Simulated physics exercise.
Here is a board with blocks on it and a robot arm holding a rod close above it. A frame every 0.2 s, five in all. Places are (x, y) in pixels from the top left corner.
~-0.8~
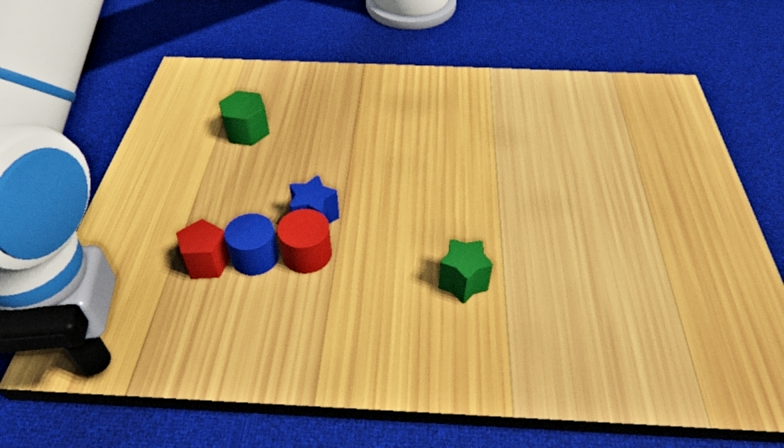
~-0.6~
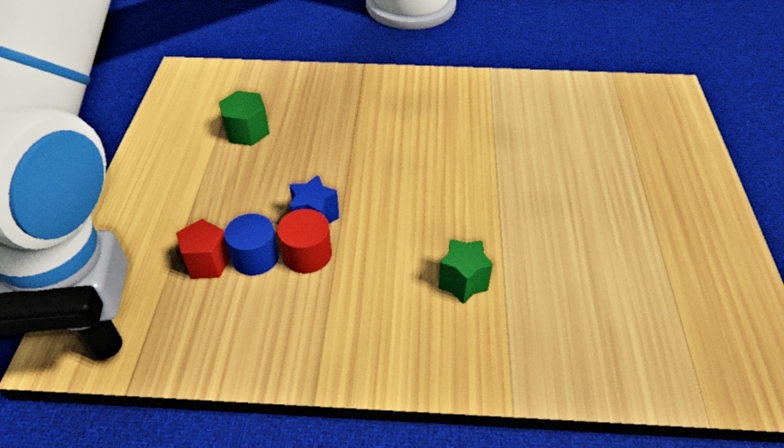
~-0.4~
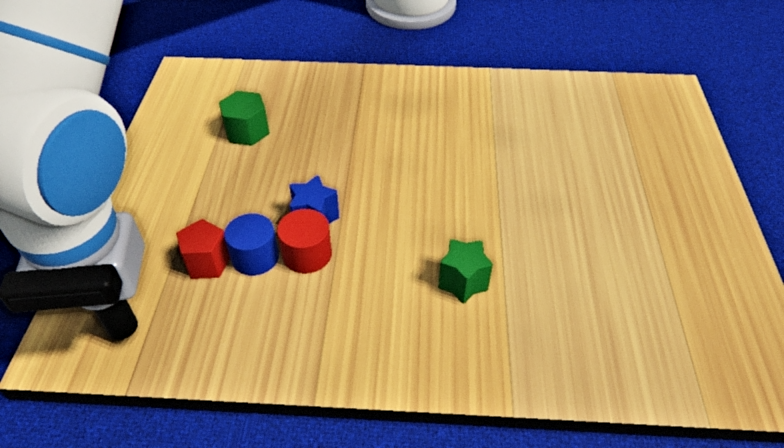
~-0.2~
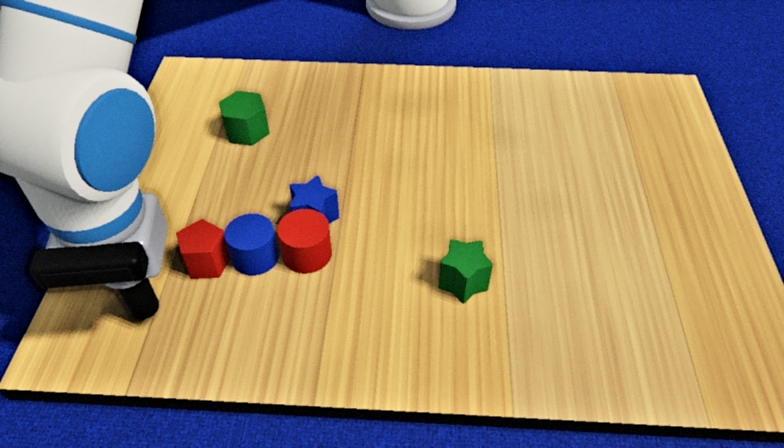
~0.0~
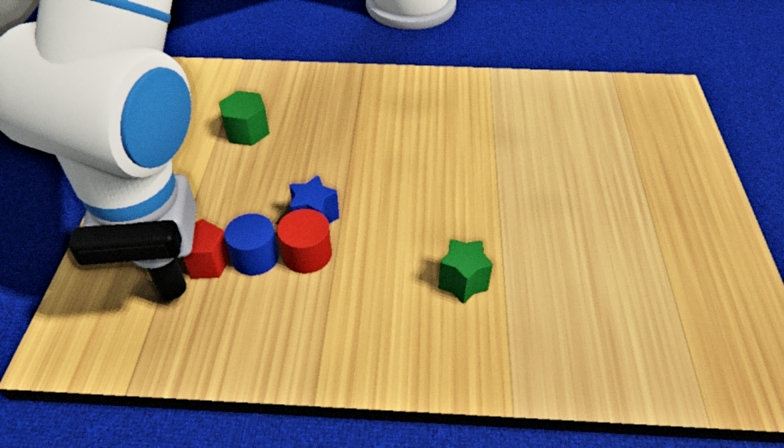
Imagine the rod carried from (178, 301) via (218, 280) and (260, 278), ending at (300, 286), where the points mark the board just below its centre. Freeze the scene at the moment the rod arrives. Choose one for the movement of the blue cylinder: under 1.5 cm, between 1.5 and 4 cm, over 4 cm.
Shift: 1.5 to 4 cm.
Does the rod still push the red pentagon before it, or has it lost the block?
Slid off.
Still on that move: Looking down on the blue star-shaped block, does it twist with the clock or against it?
Anticlockwise, looking down.
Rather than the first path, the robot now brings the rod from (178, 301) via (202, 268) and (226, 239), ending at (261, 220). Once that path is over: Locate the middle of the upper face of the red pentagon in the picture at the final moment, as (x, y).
Around pixel (260, 169).
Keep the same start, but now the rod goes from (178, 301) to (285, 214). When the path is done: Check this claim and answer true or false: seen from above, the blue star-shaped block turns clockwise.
The statement is incorrect.
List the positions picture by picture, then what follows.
In the first picture, rod tip at (96, 362); block tops, red pentagon at (199, 237); blue cylinder at (249, 231); red cylinder at (303, 227); blue star-shaped block at (311, 193).
In the second picture, rod at (107, 346); blocks unchanged.
In the third picture, rod at (123, 328); blocks unchanged.
In the fourth picture, rod at (145, 308); blocks unchanged.
In the fifth picture, rod at (173, 289); red pentagon at (199, 237); blue cylinder at (249, 231); red cylinder at (303, 227); blue star-shaped block at (311, 193).
What follows on the original path. One third of the way, rod at (214, 268); red pentagon at (204, 229), turned 15° anticlockwise.
Two thirds of the way, rod at (257, 266); red pentagon at (204, 228), turned 20° anticlockwise; blue cylinder at (267, 223); red cylinder at (318, 223); blue star-shaped block at (315, 191), turned 20° anticlockwise.
At the end, rod at (298, 274); red pentagon at (204, 228), turned 20° anticlockwise; blue cylinder at (267, 223); red cylinder at (318, 223); blue star-shaped block at (315, 191), turned 20° anticlockwise.
